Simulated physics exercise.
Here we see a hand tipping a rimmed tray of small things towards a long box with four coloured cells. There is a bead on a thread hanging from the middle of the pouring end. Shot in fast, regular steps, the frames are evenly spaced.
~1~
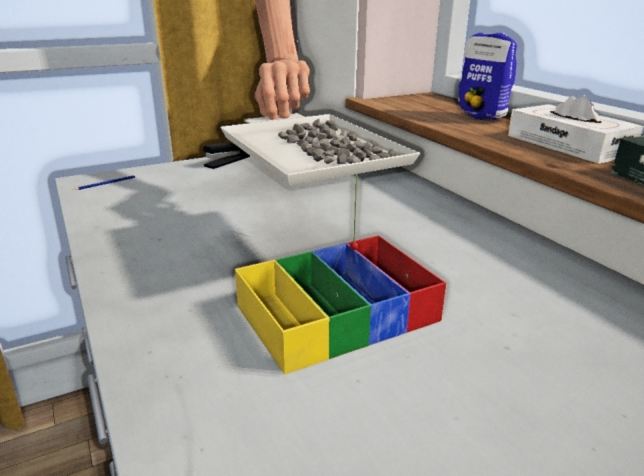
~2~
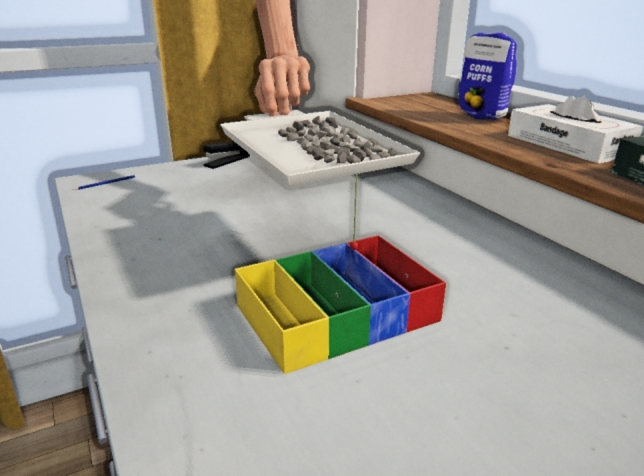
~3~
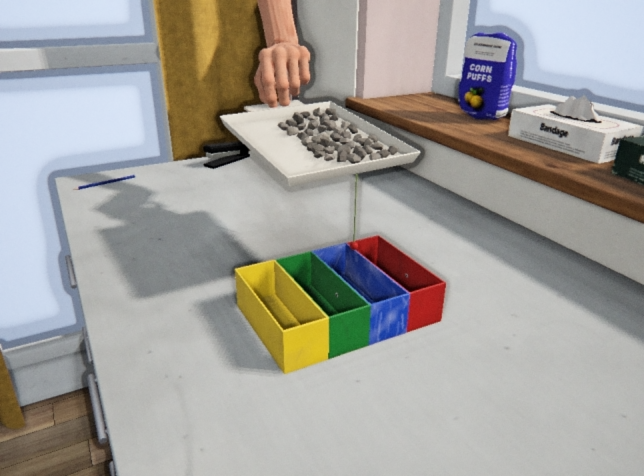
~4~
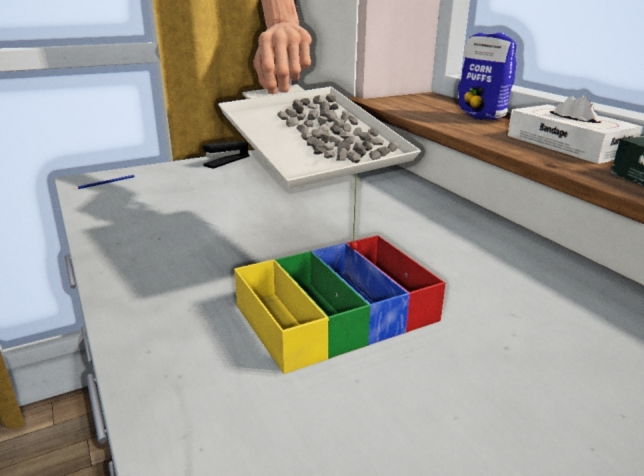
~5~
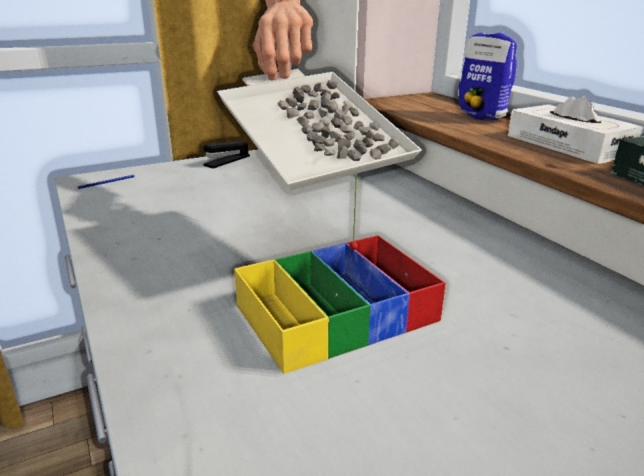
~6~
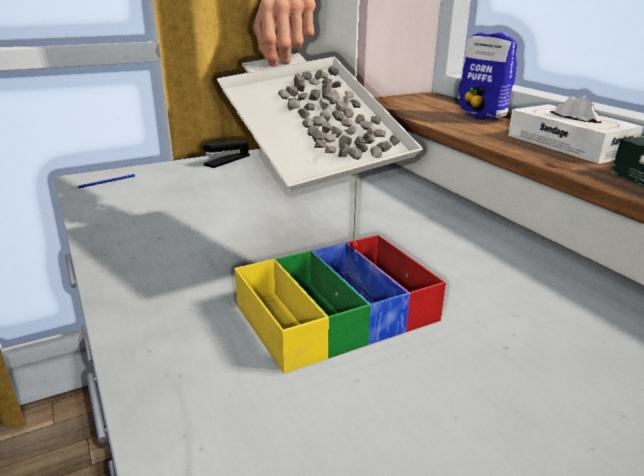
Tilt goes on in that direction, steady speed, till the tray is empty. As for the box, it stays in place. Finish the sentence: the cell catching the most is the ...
... Green cell.
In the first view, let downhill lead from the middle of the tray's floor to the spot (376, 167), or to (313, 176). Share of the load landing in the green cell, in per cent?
In turn some 0 and 50 per cent.
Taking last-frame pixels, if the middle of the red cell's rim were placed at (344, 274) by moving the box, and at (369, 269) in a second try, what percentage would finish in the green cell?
Roughly 10% first, roughly 30% second.
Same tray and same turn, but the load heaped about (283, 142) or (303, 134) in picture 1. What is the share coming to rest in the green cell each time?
About 50 %, then about 40 %.
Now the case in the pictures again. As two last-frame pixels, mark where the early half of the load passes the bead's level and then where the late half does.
Initially about (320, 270); subsequently about (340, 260).
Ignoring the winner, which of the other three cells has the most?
Behind the top one comes the cell in blue.
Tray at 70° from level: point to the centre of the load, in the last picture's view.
(336, 161).
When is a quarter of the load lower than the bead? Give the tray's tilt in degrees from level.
80°, roughly.
Soon, tray tipped steeply; most on the tray; a small part falling or outside the box.
A while on, tray tipped past a quarter turn; a small part on the tray; about a third in the green cell; about a quarter in the blue cell; a small part in the yellow cell; a small part in the red cell; a small part falling or outside the box.
Towards the end, tray tipped past a quarter turn; about half in the green cell; about a quarter in the blue cell; a small part in the yellow cell; a small part in the red cell; a stray few falling or outside the box.
Finally, tray tipped past a quarter turn; about half in the green cell; about a quarter in the blue cell; a small part in the yellow cell; a small part in the red cell; a stray few outside the box.
